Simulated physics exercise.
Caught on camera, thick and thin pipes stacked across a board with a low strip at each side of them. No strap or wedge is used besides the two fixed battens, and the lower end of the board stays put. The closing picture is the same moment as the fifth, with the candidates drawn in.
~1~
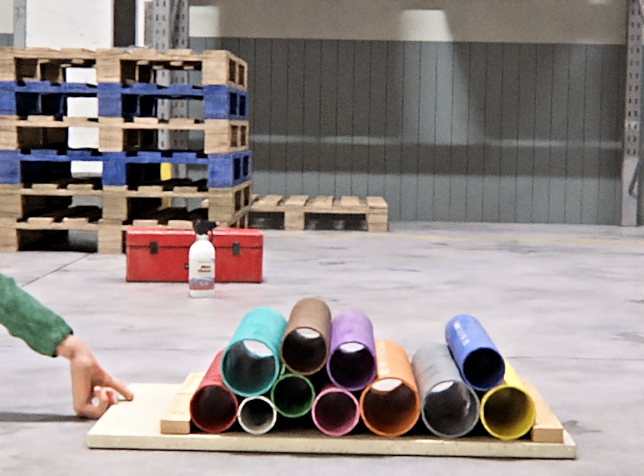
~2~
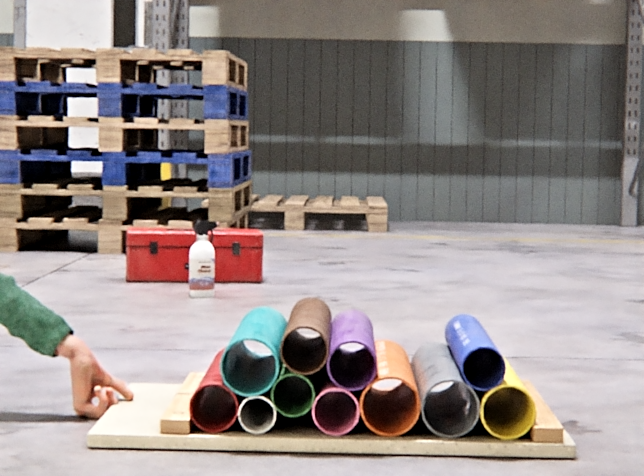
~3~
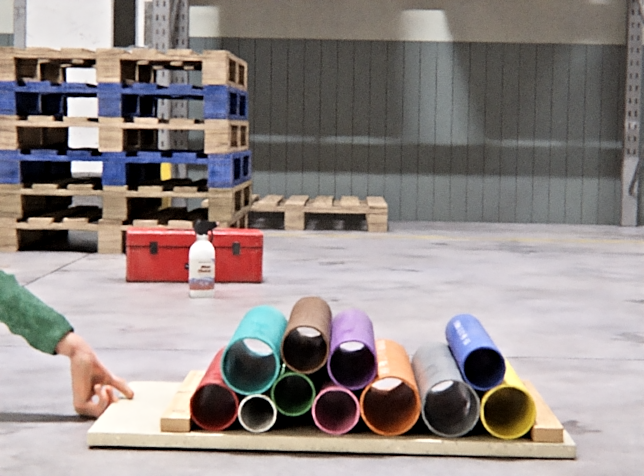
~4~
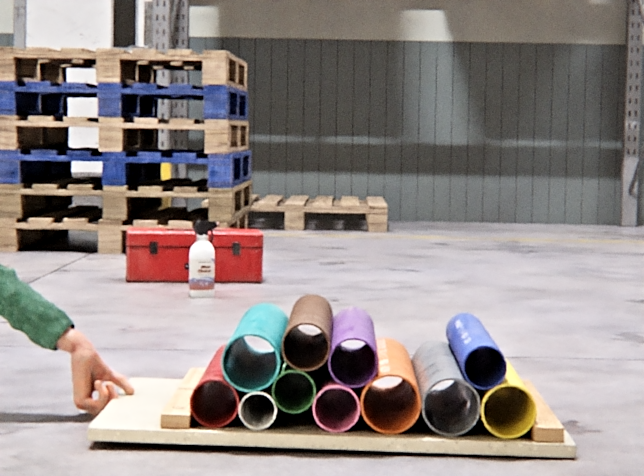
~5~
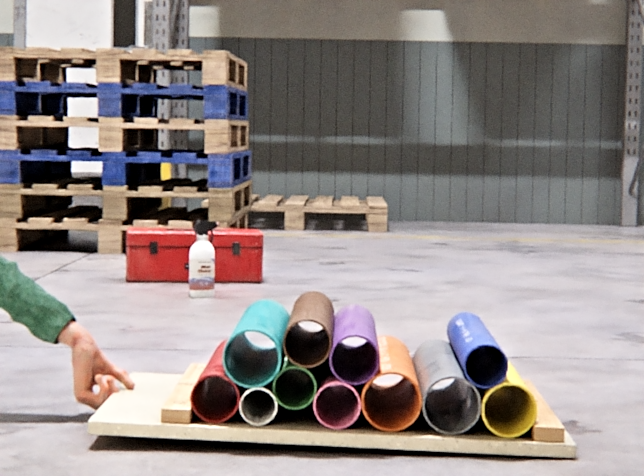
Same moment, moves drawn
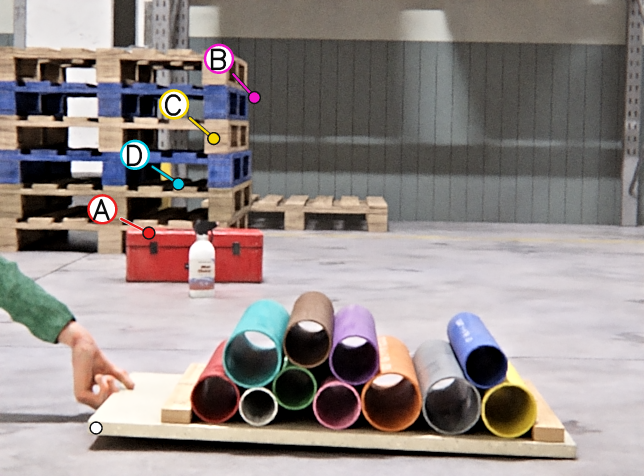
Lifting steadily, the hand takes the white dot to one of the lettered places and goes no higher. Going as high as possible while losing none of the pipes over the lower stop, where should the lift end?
It can be raised to A.
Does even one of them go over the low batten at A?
No, at A.
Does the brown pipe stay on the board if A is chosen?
Yes.
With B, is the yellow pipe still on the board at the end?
No.
On the copy, A at (149, 233); B at (254, 97); C at (213, 138); D at (179, 184); the white dot at (96, 428).
On A. First, board at 16°.
Then, board at 26°.
Finally, board at 26°, none over the low batten.
By contrast, B nine over the low batten; C eight over the low batten; D eight over the low batten.
